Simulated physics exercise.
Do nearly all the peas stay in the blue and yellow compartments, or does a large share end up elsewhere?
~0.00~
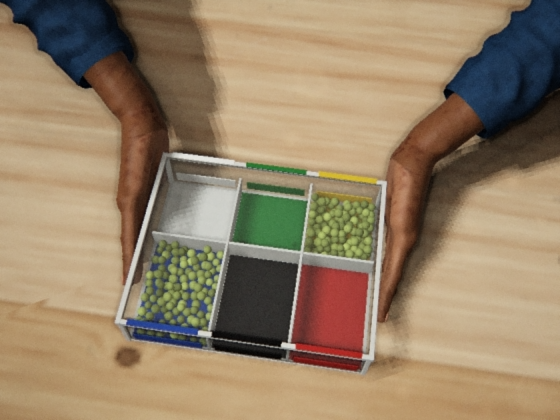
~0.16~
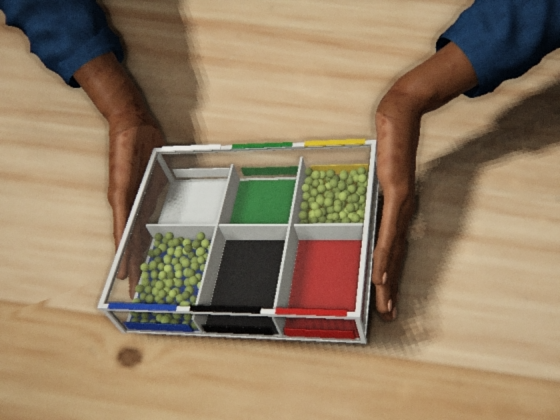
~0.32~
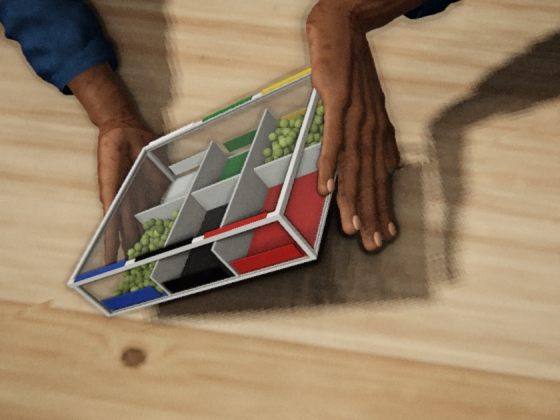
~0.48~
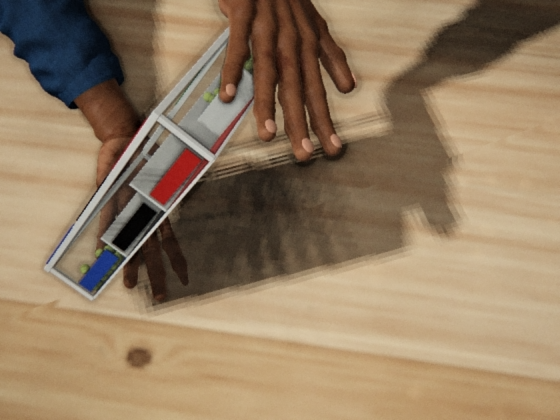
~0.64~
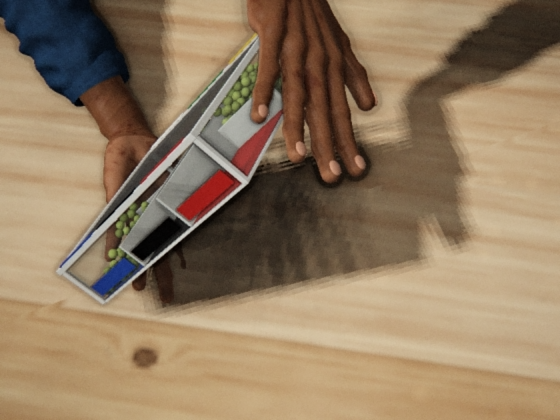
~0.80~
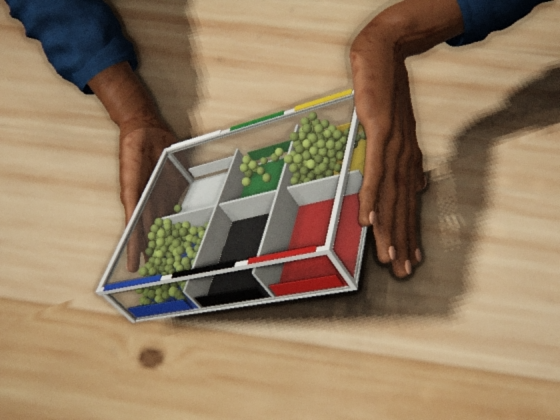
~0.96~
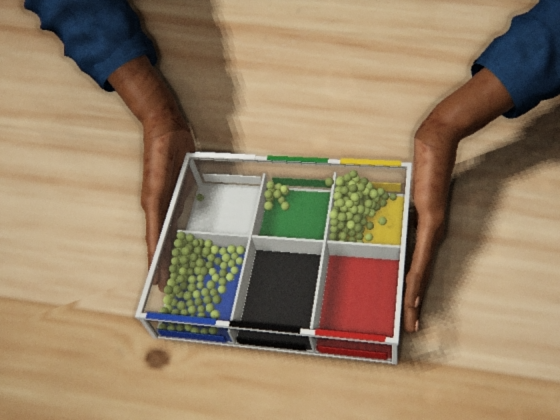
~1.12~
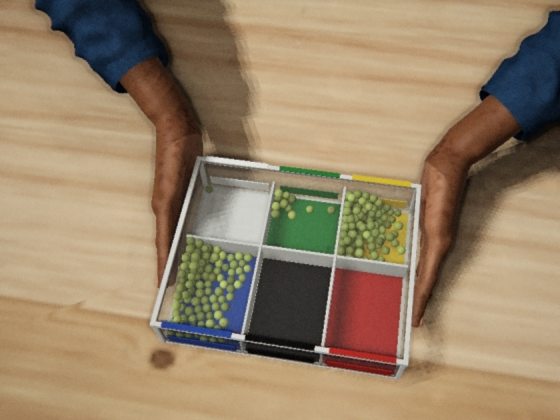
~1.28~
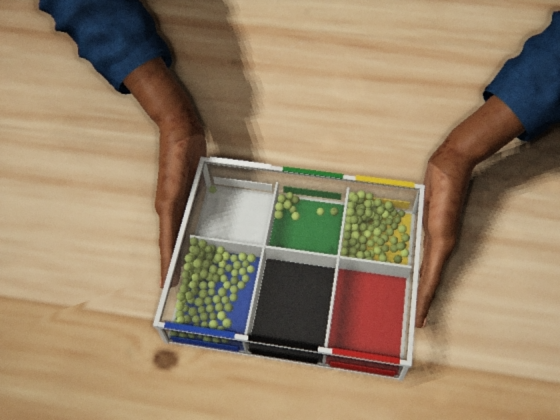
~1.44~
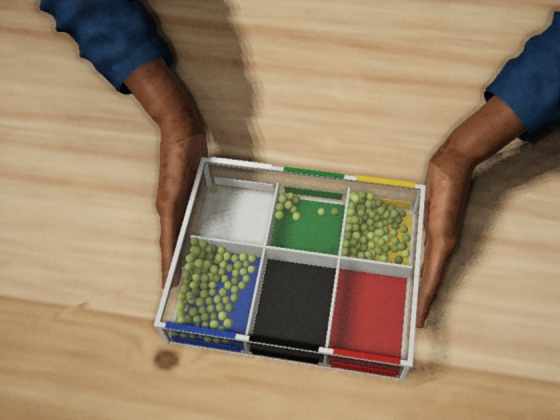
Nearly all the peas stay in the blue and yellow compartments. Only a few end up in green, while red, black and white hold practically none.
To begin with, two hands hold a clear, divided box on a wooden table, with small green peas heaped in its blue and yellow compartments. The hand on the right lifts its side, and the box tips steeply toward the left hand until it stands nearly on edge. Then the box is lowered again, and some peas appear in the green compartment beside the yellow one. It settles flat on the table between both hands. At the end, most peas lie in blue and yellow, a few sit in green, and red and black are empty.
